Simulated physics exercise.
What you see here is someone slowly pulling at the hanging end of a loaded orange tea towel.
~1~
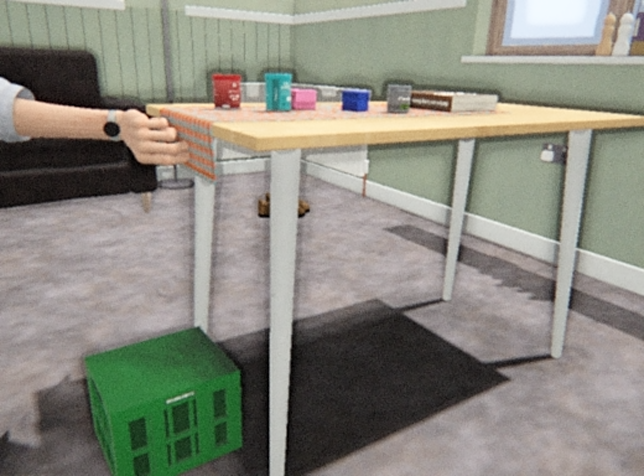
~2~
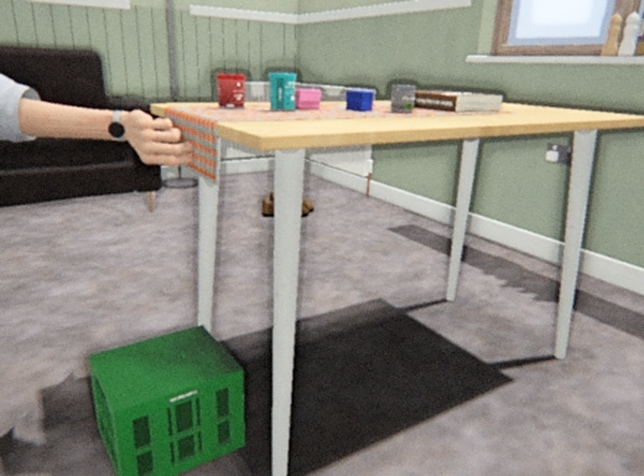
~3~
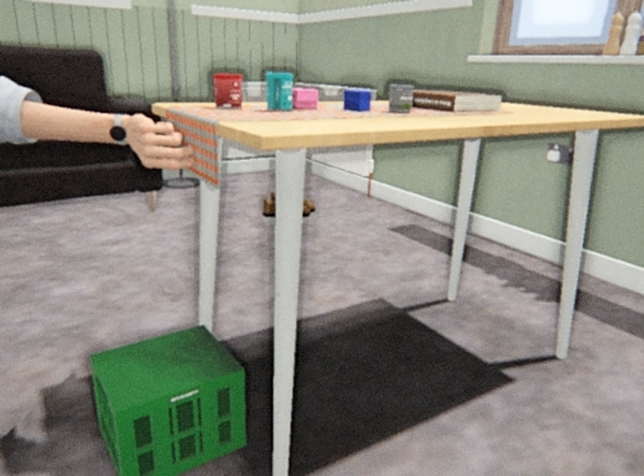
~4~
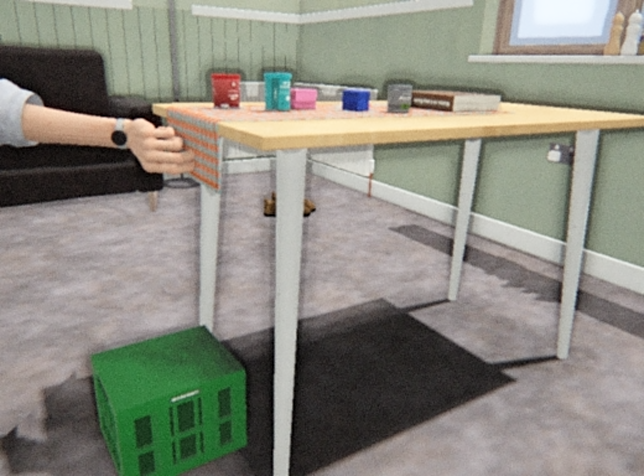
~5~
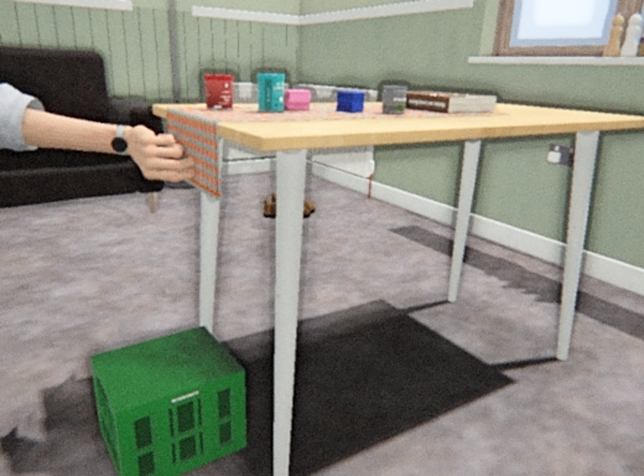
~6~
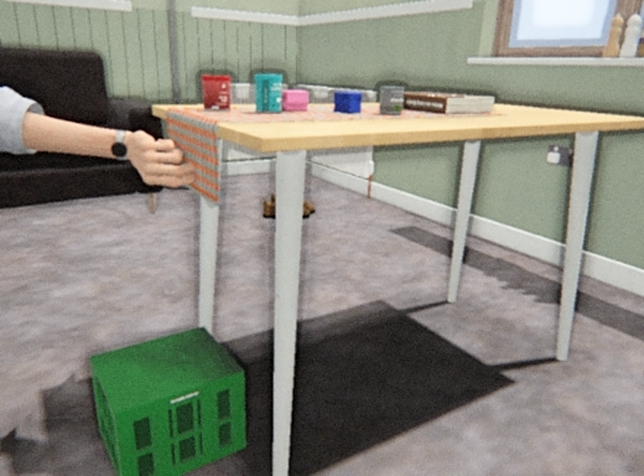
The clip shows a hand slowly pulling down the hanging end of an orange checked cloth on a wooden table, as the cans, cubes and pot on top shift slightly left, above a green crate that stays on the floor.
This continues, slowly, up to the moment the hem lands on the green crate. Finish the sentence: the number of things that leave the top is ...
It is four.
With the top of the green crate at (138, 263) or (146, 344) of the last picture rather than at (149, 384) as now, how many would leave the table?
Over the edge: 1, then 3.
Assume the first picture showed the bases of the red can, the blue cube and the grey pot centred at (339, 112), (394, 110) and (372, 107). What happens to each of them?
Briefly: Red can drops; blue cube stays; grey pot stays.
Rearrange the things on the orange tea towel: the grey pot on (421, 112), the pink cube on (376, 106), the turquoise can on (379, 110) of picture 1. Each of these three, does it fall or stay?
The grey pot remains up, the pink cube does not fall, the turquoise can stays on.
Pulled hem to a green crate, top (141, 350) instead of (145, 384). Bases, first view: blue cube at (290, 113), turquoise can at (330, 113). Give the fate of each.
Blue cube is gone, turquoise can is gone.
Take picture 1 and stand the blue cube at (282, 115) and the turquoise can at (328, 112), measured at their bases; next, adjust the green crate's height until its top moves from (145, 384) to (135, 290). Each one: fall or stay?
The blue cube? Lost. The turquoise can? Safe.
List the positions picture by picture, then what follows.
Hem (215, 185); red can (227, 75); turquoise can (278, 74); pink cube (303, 90); blue cube (356, 91); grey pot (400, 86); top of the crate (145, 384), in the first frame.
Hem (218, 185); red can (231, 75), in the second frame.
Hem (220, 190); turquoise can (279, 73), in the third frame.
Hem (221, 194); pink cube (303, 90); top of the crate (150, 382), in the fourth frame.
Hem (223, 202); blue cube (351, 92), in the fifth frame.
Hem (220, 207); red can (216, 76); turquoise can (268, 75); pink cube (295, 91); blue cube (348, 92); grey pot (392, 87), in the sixth frame.
Soon after, hem near (193, 266); red can gone.
After that, hem near (194, 335); red can, turquoise can and pink cube gone.
In the end, hem on the crate; red can, turquoise can, pink cube and blue cube gone. The count of fallen things is four.
